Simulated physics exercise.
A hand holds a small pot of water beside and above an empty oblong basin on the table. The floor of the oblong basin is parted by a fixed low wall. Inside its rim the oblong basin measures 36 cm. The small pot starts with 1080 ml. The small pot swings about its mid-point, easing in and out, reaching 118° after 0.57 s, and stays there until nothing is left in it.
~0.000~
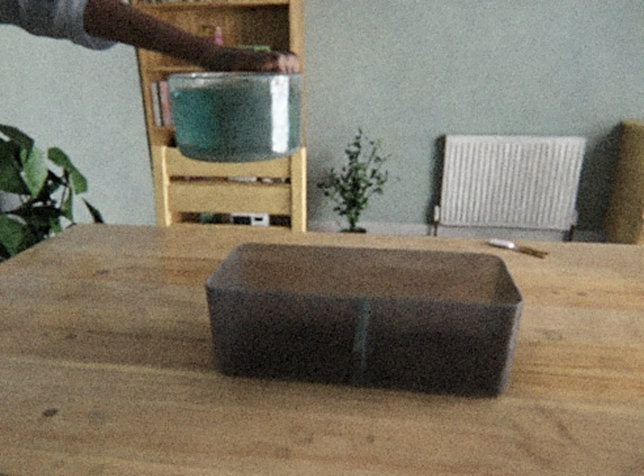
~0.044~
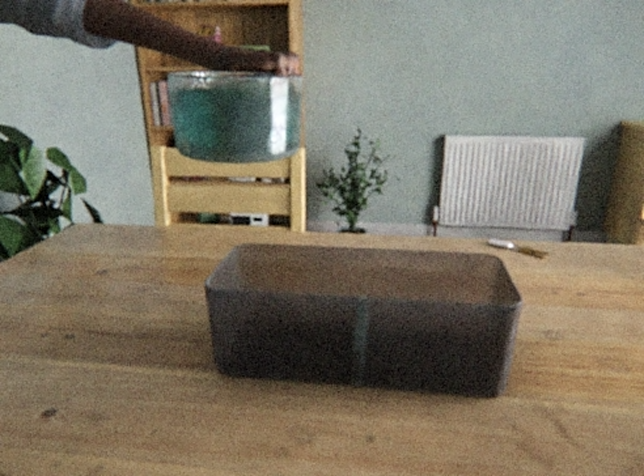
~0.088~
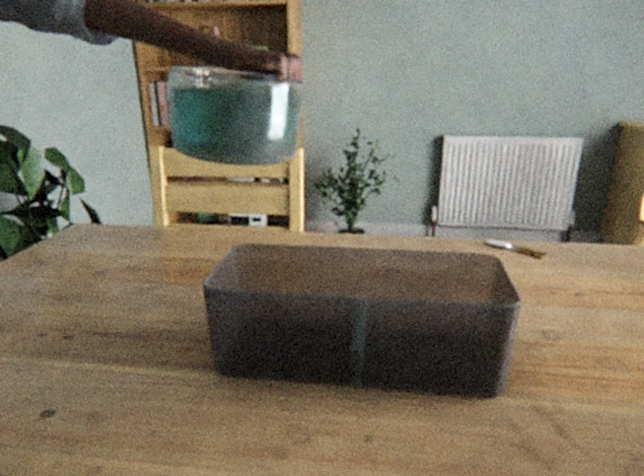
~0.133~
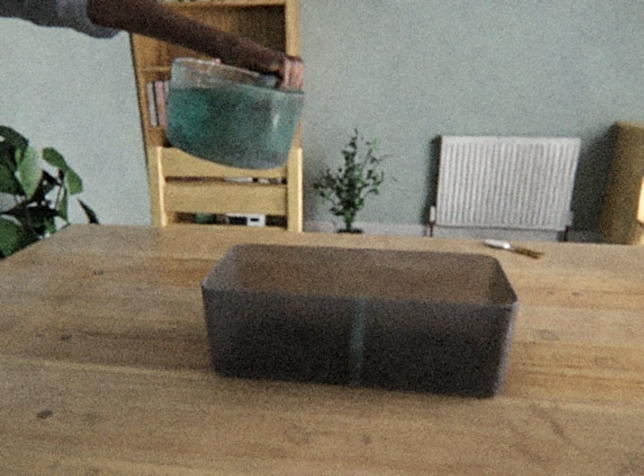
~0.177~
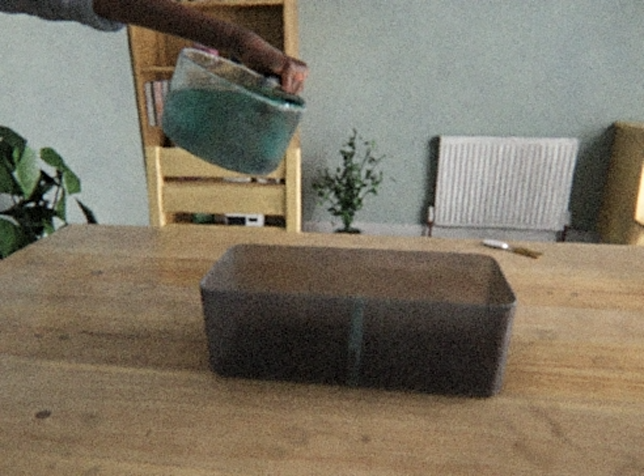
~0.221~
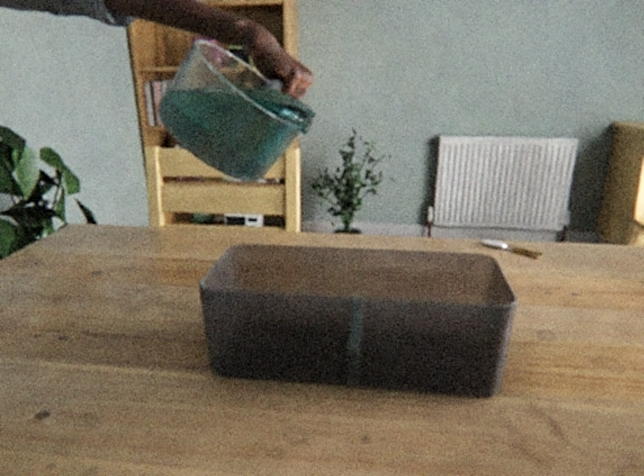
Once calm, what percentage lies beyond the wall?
Roughly 37 per cent is past the wall.
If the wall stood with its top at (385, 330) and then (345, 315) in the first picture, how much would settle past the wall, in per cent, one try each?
First 25, then 50 per cent.
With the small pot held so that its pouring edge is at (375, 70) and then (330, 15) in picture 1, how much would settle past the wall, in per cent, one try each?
First 80, then 65 per cent.
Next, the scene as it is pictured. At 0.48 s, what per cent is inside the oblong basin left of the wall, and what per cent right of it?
Left about 6, right about 20.
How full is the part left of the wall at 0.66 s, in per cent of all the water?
About 54 per cent.
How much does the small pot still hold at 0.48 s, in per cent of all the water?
Near 20 in a hundred.
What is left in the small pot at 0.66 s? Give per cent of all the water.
About 2 per cent.
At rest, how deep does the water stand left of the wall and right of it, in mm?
Left about 26 mm, right about 18 mm.
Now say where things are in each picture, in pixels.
Tilt 0°; pouring edge (300, 77); surface from (180, 87) to (299, 88); the oblong basin's rim runs from (222, 265) to (511, 279); the wall's top is at (362, 320), in the first frame.
Tilt 2°; pouring edge (300, 79); surface from (180, 87) to (299, 88), in the second frame.
Tilt 7°; pouring edge (302, 86); surface from (180, 85) to (298, 90), in the third frame.
Tilt 15°; pouring edge (303, 97); surface from (181, 86) to (303, 94), in the fourth frame.
Tilt 26°; pouring edge (304, 111); surface from (177, 94) to (302, 103); 2 per cent is over the edge, in the fifth frame.
Tilt 39°; pouring edge (302, 127); surface from (175, 91) to (302, 115); 6 per cent is over the edge, in the sixth frame.
Then, 0.48 s in, the tilt is 110° and 20 per cent is still to pour, 6 is left of the wall and 20 right of it.
Then, 0.66 s in, the tilt is 118° and 2 per cent is still to pour, 54 is left of the wall and 35 right of it.
Then, 0.86 s in, the tilt is 118° and 0 per cent is still to pour, 52 is left of the wall and 36 right of it.
Then, 1.07 s in, the tilt is 118° and 0 per cent is still to pour, 58 is left of the wall and 37 right of it.
Finally, 58 per cent lies left of the wall, 37 right of it and 5 outside.
